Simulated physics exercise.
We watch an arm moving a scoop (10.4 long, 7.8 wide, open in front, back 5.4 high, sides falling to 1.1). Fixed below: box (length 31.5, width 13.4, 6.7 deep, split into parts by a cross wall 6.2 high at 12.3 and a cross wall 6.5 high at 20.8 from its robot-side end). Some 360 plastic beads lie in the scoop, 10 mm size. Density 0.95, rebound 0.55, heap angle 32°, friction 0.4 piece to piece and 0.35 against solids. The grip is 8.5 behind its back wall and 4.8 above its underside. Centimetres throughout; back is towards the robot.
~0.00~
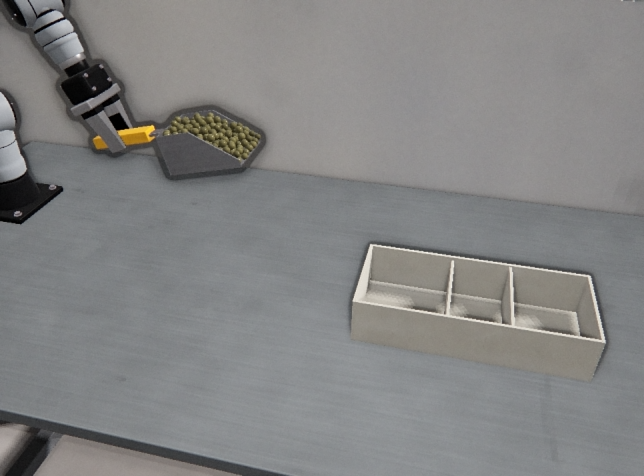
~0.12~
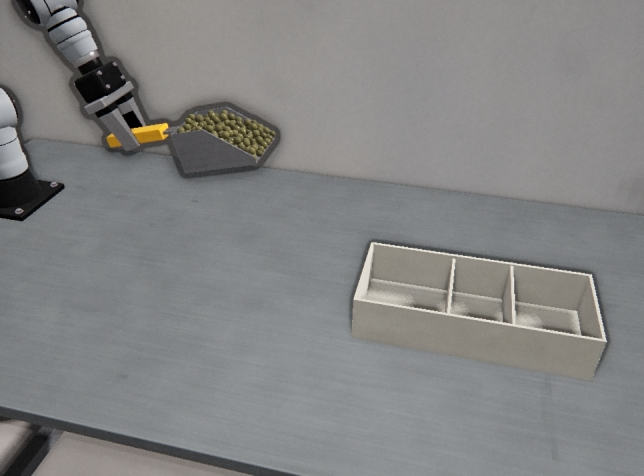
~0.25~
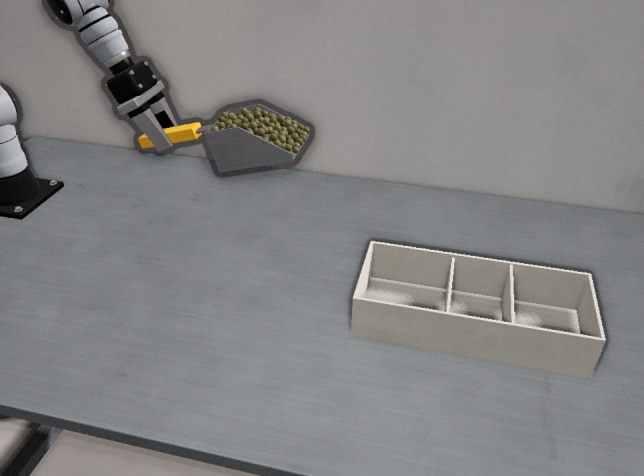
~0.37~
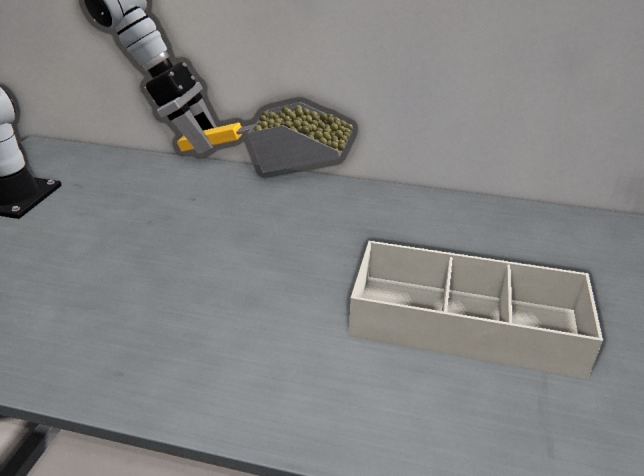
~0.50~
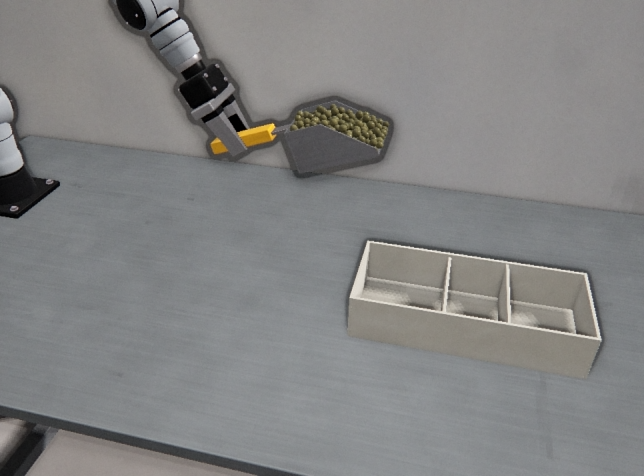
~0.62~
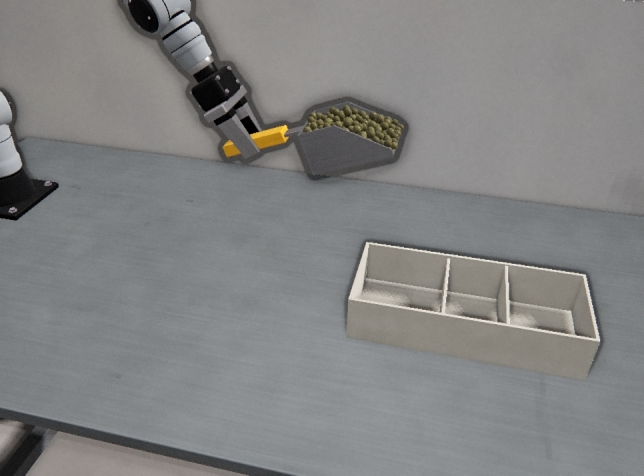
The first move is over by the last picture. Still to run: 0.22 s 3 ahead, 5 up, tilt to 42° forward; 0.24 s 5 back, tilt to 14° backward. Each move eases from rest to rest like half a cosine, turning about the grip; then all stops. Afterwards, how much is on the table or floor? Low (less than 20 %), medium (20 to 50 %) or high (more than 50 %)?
Share on the table or floor: Low (less than 20 %).
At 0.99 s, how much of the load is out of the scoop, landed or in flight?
Some 90 per cent.
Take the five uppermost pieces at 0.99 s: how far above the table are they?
Some 26 cm.
After 0.80 s, tilted 38° forward, highest piece 22 above the table; 242 on the scoop, 19 in the robot-side part, 101 in flight or on a rim.
After 0.99 s, tilted 4° forward, highest piece 26 above the table; 268 in the robot-side part, 31 on the scoop, 2 on the table or floor, 61 in flight or on a rim.
After 1.28 s, tilted 14° backward, highest piece 22 above the table; 269 in the robot-side part, 35 in the far-side part, 21 in the middle part, 6 on the table or floor, 31 in flight or on a rim.
After 2.33 s, tilted 14° backward, highest piece 8 above the table; 270 in the robot-side part, 46 in the far-side part, 37 in the middle part, 9 on the table or floor.
In the end, 270 in the robot-side part, 46 in the far-side part, 37 in the middle part, 9 on the table or floor. That is 2 % on the table or floor.
